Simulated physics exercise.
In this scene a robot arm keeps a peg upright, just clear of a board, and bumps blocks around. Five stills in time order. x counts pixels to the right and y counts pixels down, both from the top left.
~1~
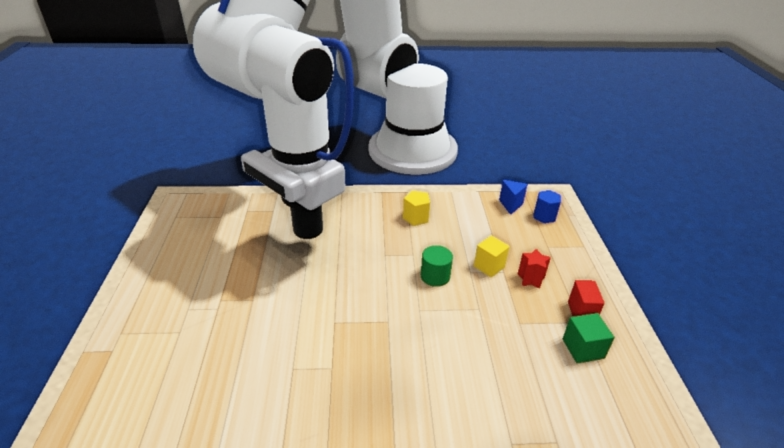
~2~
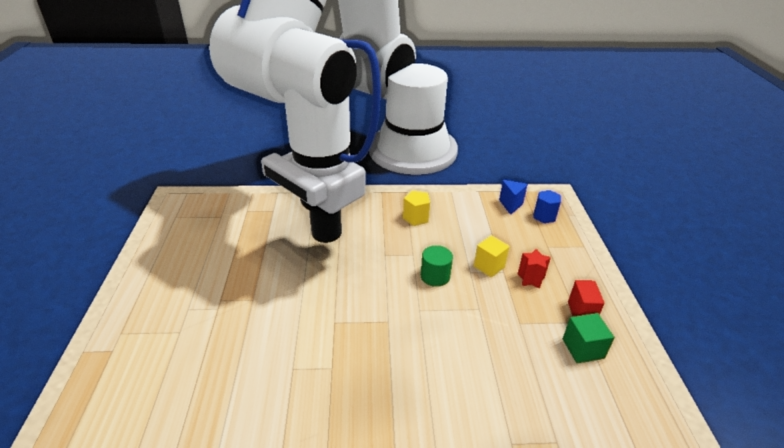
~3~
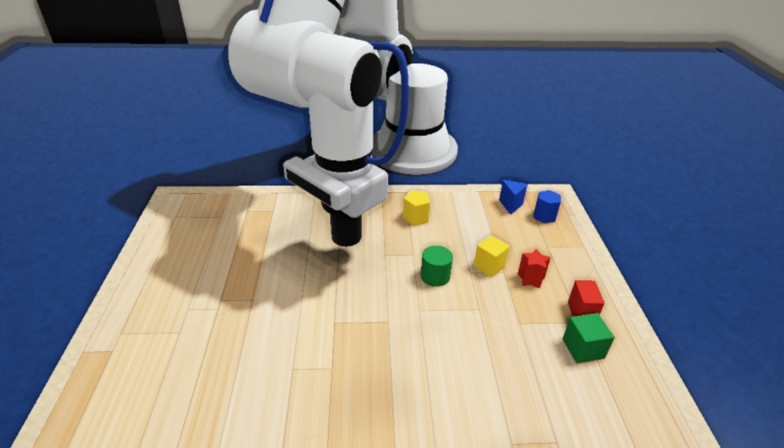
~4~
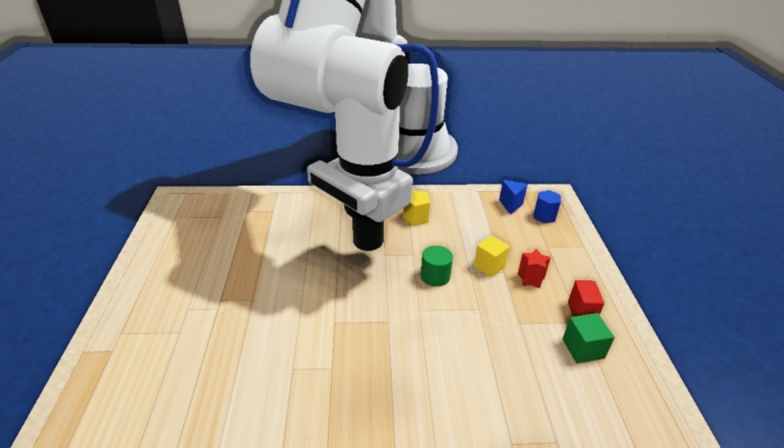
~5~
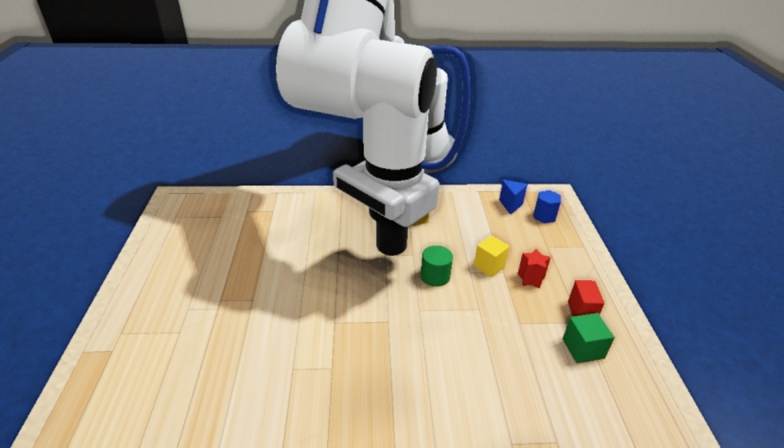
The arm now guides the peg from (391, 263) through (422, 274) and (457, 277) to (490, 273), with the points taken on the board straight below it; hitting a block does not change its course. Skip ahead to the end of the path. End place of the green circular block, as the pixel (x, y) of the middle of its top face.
I expect it at (517, 270).
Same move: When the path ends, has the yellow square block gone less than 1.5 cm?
In short: No.
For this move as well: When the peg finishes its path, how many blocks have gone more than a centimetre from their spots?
Count: Two.
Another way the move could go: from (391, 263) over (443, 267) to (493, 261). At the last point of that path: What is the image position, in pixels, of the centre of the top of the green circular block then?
Put as a pixel place, it's (481, 264).
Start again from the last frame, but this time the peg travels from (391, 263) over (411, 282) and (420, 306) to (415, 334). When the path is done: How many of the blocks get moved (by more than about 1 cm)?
Once the path ends, one block will have shifted.
What follows on the original path. One third of the way, peg (424, 258); green circular block (455, 259).
Two thirds of the way, peg (459, 261); green circular block (491, 266).
At the end, peg (493, 257); green circular block (517, 270); yellow square block (514, 241); red star-shaped block still.
